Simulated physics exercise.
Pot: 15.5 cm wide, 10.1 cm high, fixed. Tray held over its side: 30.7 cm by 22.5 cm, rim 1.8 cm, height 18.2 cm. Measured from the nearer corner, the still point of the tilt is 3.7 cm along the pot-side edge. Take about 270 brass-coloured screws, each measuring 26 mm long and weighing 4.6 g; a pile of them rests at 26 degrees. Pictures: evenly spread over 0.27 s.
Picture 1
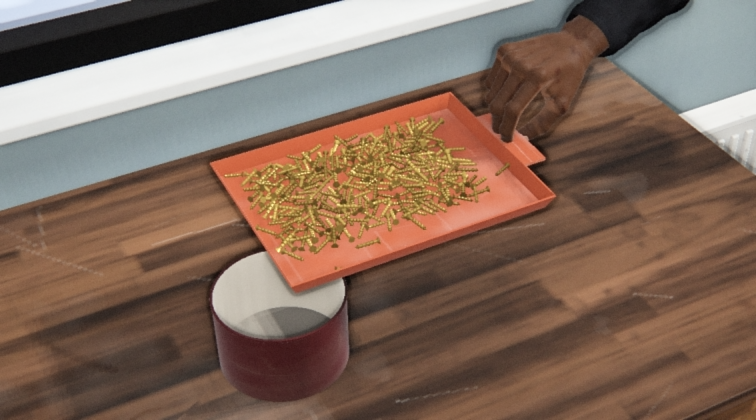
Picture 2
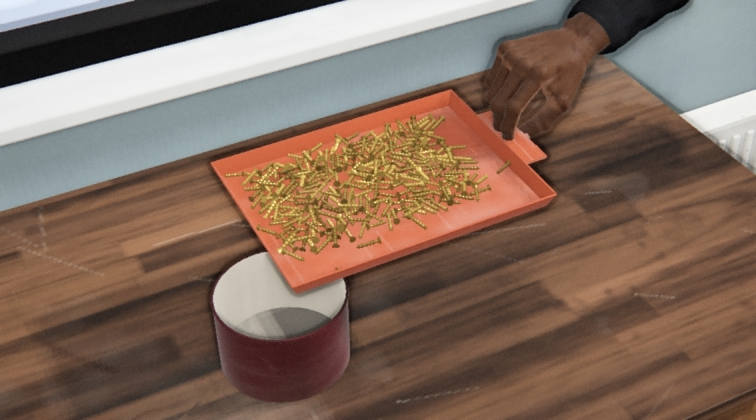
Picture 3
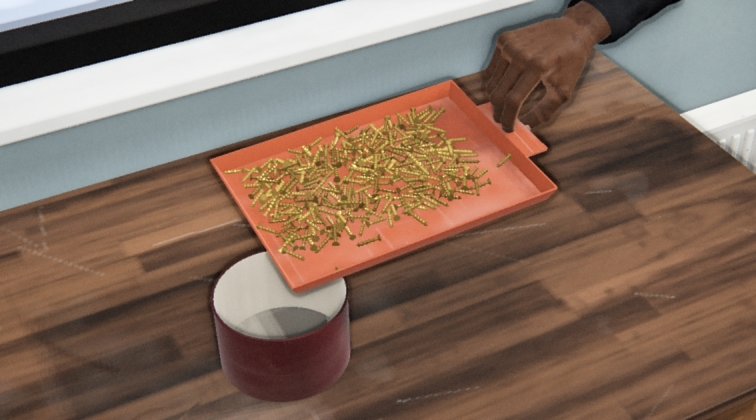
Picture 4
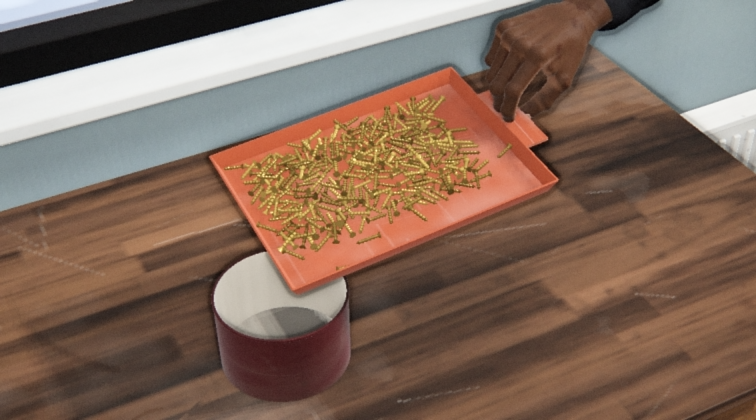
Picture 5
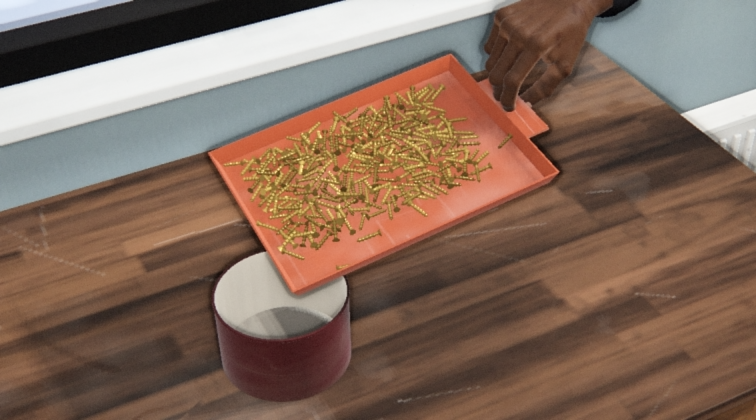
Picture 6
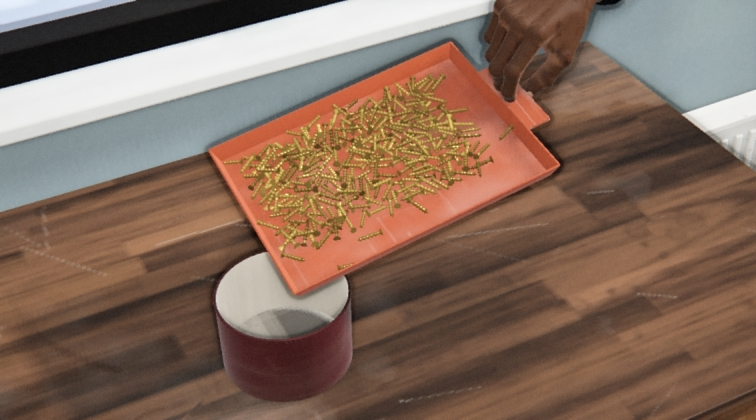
A hand gradually tilts an orange tray of brass-coloured screws, raising its right side above the table.
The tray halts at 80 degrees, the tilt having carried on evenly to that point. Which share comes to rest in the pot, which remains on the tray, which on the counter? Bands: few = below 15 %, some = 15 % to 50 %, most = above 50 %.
Pot: Few, left on the tray: Few, counter: Most.
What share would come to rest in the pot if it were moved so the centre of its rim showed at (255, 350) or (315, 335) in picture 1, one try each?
Roughly 85 per cent, then 70 per cent.
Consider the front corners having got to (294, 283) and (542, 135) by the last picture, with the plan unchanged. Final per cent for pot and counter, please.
Final per cent - pot 15, counter 85.
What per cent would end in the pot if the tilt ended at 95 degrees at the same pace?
In that case some 5 per cent.
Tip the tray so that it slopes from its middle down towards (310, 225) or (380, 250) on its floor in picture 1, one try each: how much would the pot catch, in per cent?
Near 25 and 0 percent, in that order.
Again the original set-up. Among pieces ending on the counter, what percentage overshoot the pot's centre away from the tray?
About 90 per cent.
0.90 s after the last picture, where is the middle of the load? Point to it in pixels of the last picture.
Approximately (283, 321) in the last view.
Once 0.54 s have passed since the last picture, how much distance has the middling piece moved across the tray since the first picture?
Roughly 10 cm.
Then, 0.54 s after the last picture, tilt 45 degrees; the tray holds 100 %, the pot 0 %.
Then, 0.90 s after the last picture, tilt 66 degrees; the tray holds 45 %, the pot 0 %.
Then, 1.34 s after the last picture, tilt 80 degrees; the tray holds 0 %, the pot 5 %.
In the end, pot 5 %, tray 0 %, counter 95 %.
